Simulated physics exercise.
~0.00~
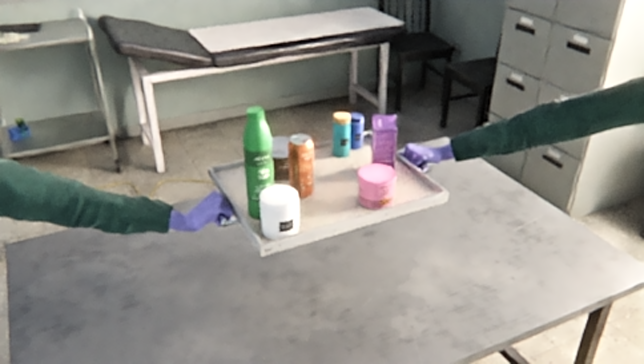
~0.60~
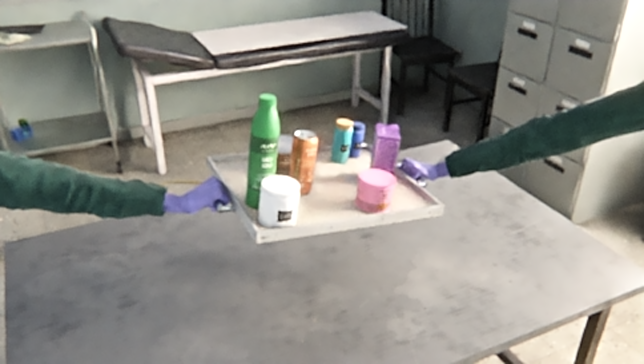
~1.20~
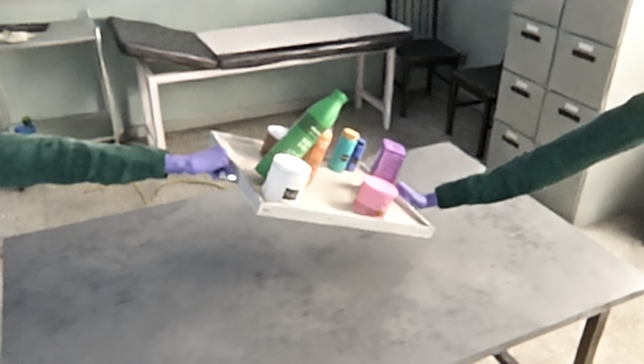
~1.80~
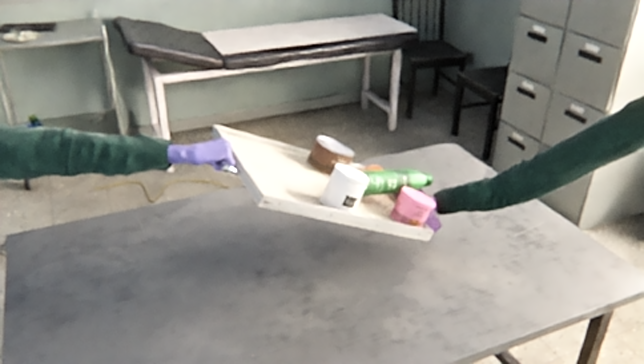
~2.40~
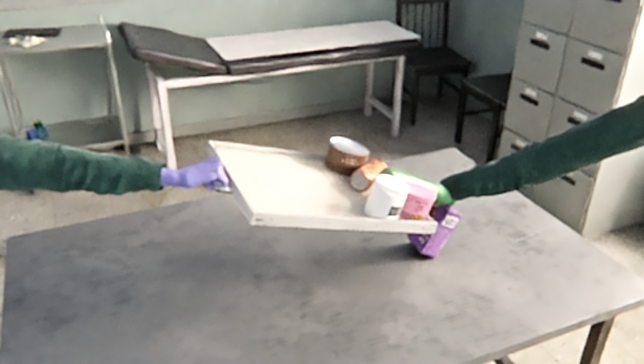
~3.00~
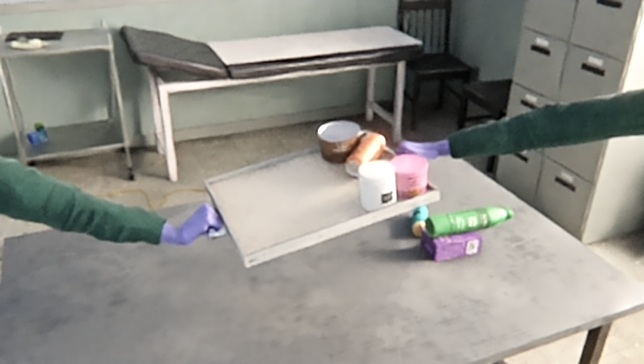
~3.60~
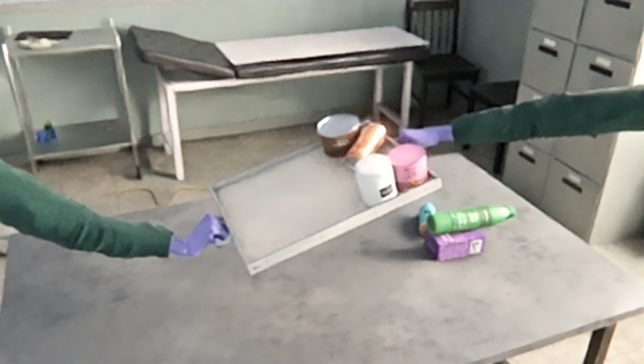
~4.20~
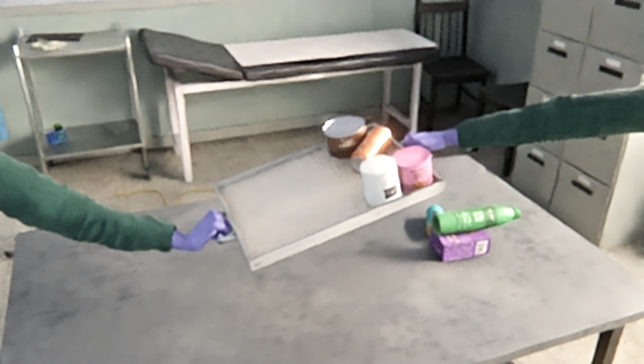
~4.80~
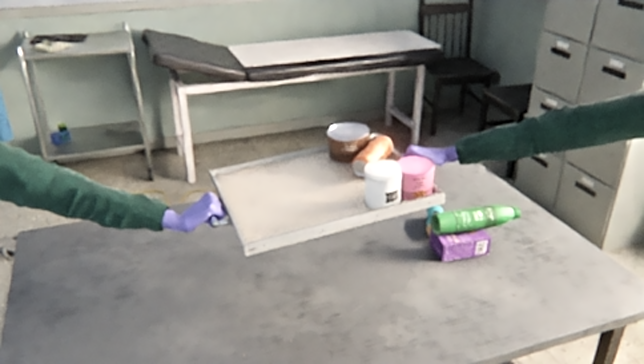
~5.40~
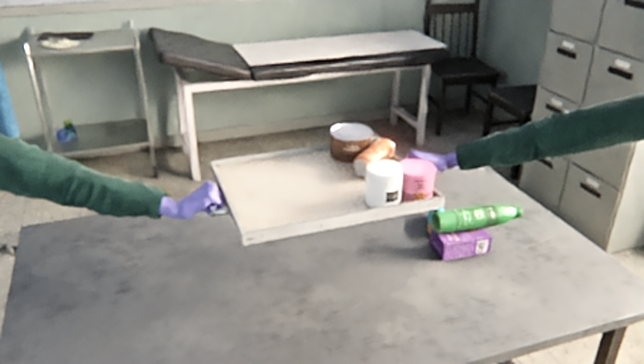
In the video, two gloved hands tilt a tray of containers steeply down to the right, toppling several and spilling some, then tip it left and level it, leaving a white jar, pink tub, brown tub and fallen orange can aboard, with a green bottle and purple packet on the table.
